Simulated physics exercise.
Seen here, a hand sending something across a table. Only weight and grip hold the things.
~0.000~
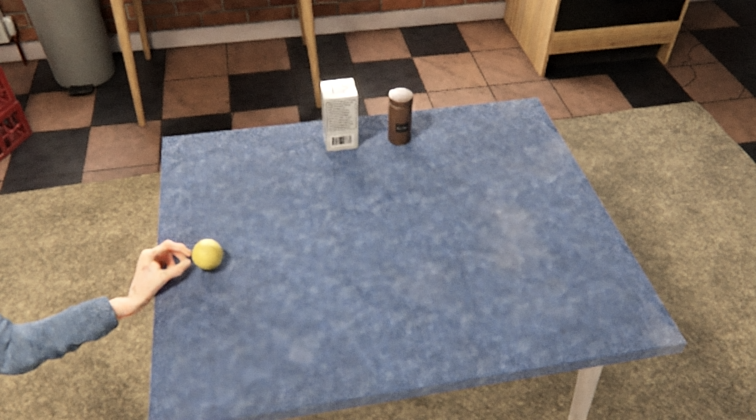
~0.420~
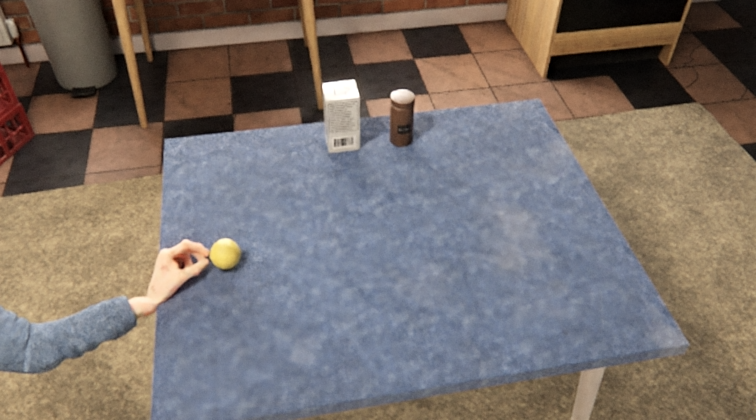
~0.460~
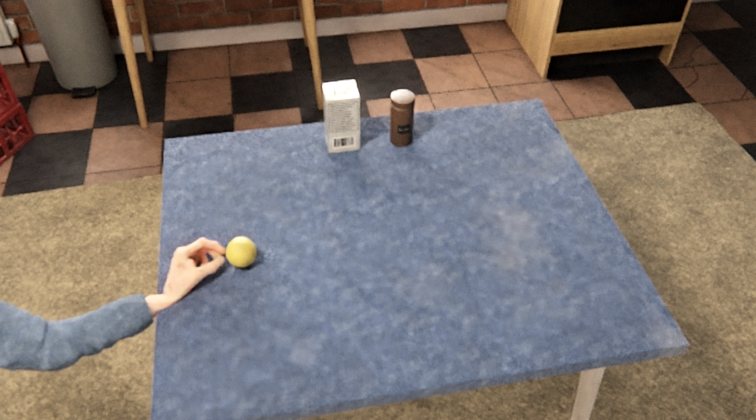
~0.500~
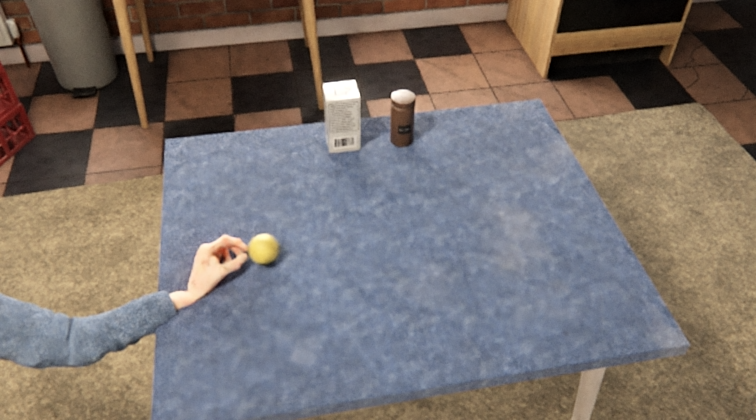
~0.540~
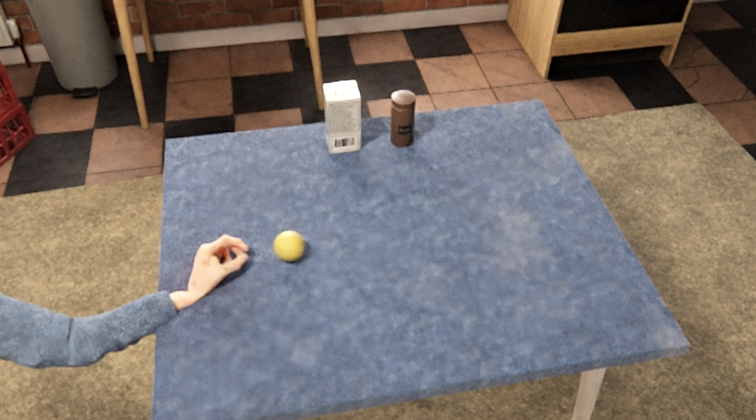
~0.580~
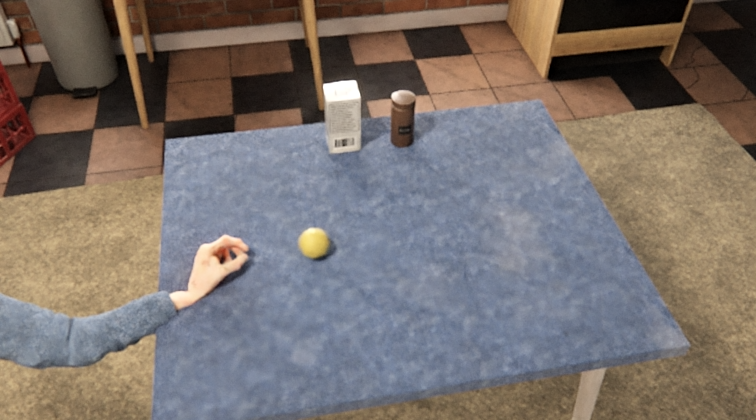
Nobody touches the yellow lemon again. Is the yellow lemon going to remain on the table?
The yellow lemon goes over the edge.
After 0.78 s, yellow lemon rolled well along near (427, 229).
After 1.08 s, yellow lemon rolled well along near (567, 210).
After 1.38 s, yellow lemon now off the table.
After 1.68 s, things are still on the move.
By the end (1.9 s), off the table, yellow lemon.
